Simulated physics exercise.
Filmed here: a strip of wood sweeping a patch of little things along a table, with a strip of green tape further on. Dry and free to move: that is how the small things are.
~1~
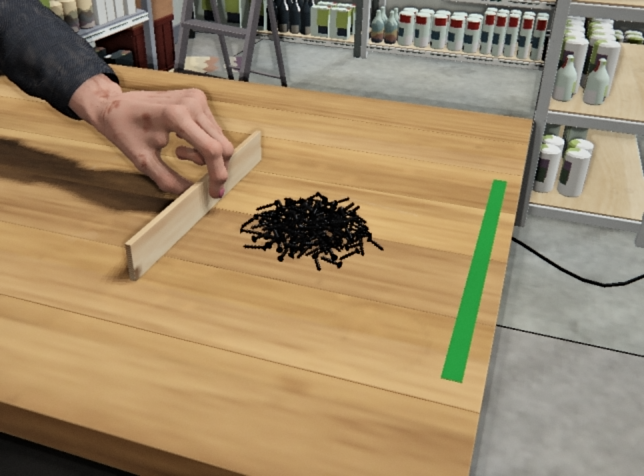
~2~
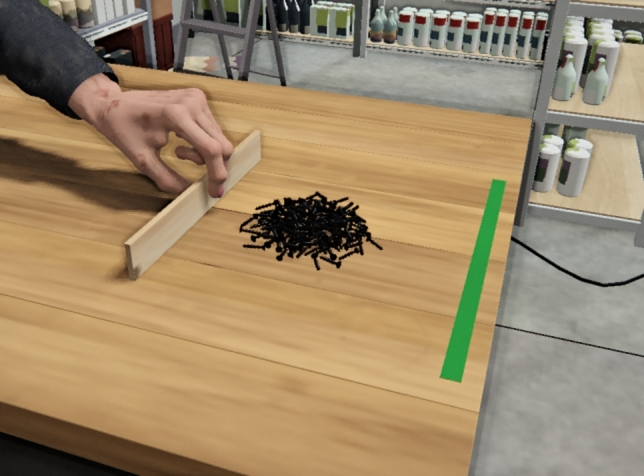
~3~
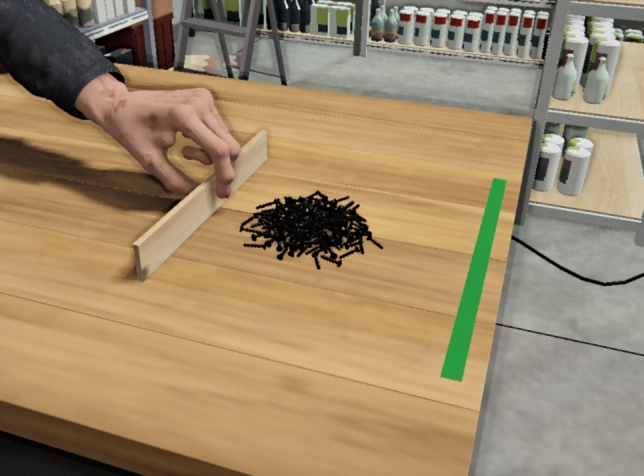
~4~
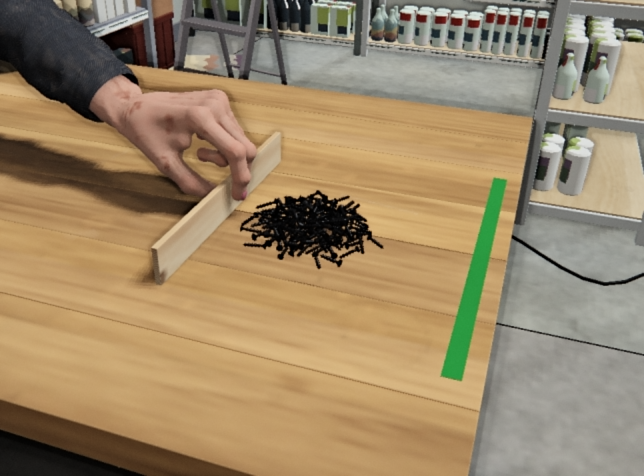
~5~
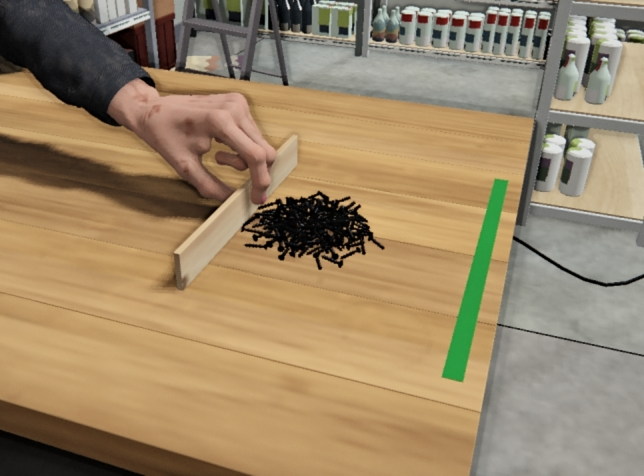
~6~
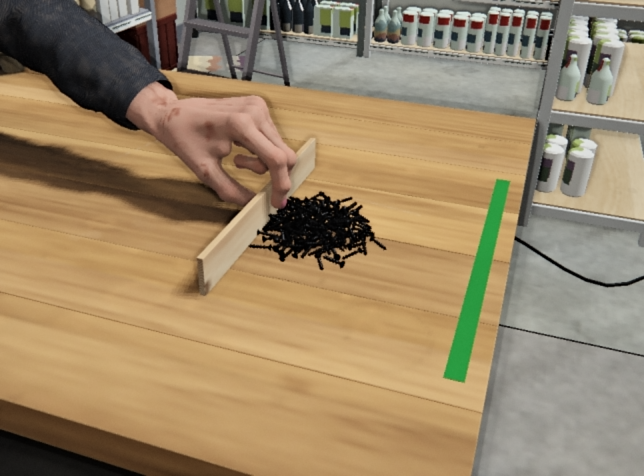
Hand sliding a thin wooden strip rightward across a wooden table, meeting a heap of black screws and nudging it slightly.
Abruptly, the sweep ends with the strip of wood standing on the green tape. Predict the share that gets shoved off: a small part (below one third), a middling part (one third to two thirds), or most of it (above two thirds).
It will be most of it, above two thirds.
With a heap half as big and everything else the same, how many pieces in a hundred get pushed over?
It comes to 100 per cent or so.
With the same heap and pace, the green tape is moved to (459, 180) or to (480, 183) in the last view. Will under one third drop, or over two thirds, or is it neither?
Try 1 - less than a third; try 2 - between a third and two thirds.
Shortly afterwards, strip of wood still moving, near (382, 208); heap all on the table, its front near (452, 260).
Next, strip of wood stopped at the green tape; heap the bulk over the edge.
Some moments later, strip of wood stopped at the green tape; heap all but a few over the edge.
In the end, strip of wood stopped at the green tape; heap all but a few over the edge.
